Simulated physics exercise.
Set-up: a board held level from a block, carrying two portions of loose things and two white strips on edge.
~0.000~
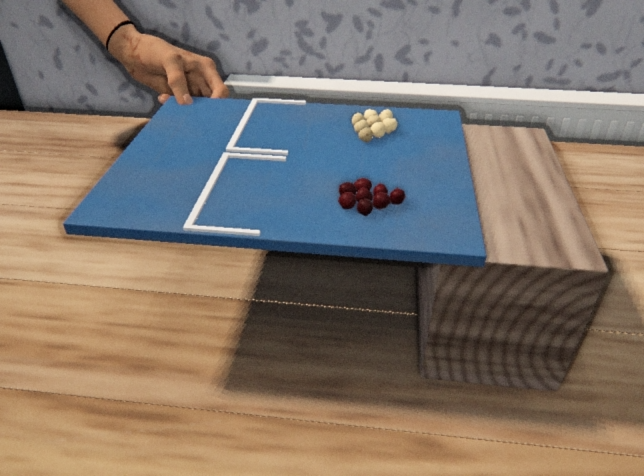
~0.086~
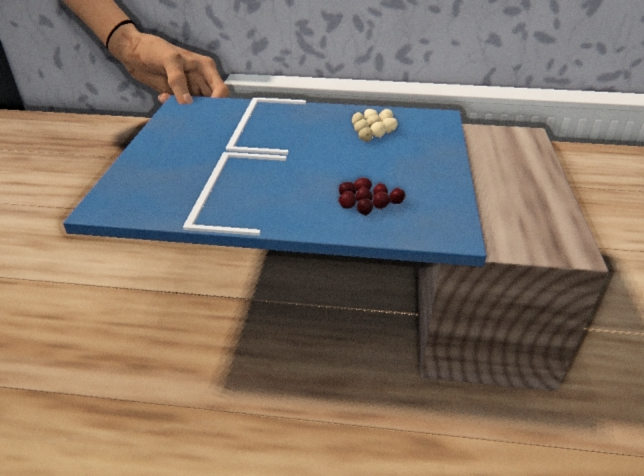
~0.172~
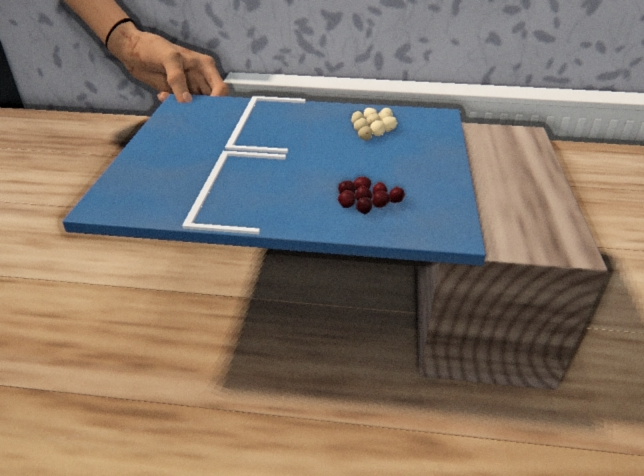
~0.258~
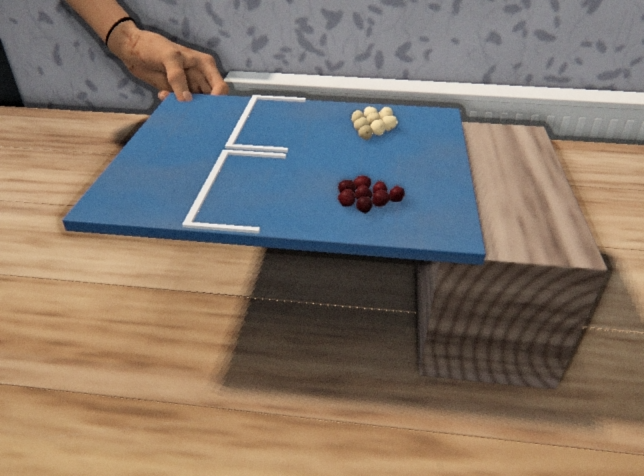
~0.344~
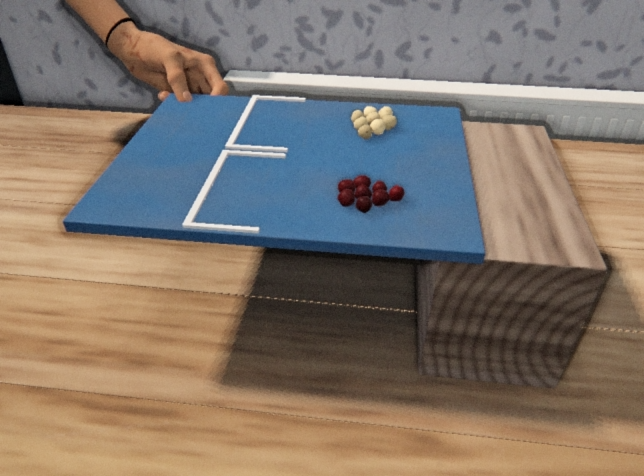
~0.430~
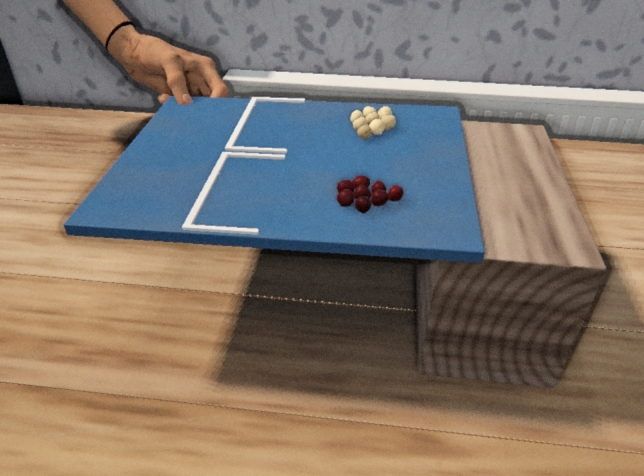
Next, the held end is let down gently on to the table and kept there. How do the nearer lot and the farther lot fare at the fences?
Look, the nearer lot crosses its strip, and the farther lot crosses its strip.
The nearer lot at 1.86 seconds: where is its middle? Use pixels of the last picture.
It should be centred around (47, 295).
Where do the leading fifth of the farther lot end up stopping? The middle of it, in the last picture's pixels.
Near (36, 190).
After 0.82 s, board sloping at 9°; nearer lot where it was; farther lot where it was.
After 1.32 s, board sloping at 20°; nearer lot has reached its bar; farther lot has reached its bar.
After 1.86 s, board resting at 29°; nearer lot all past its bar; farther lot all past its bar.
At rest (2.6 s), board resting at 29°; nearer lot all past its bar; farther lot all past its bar.
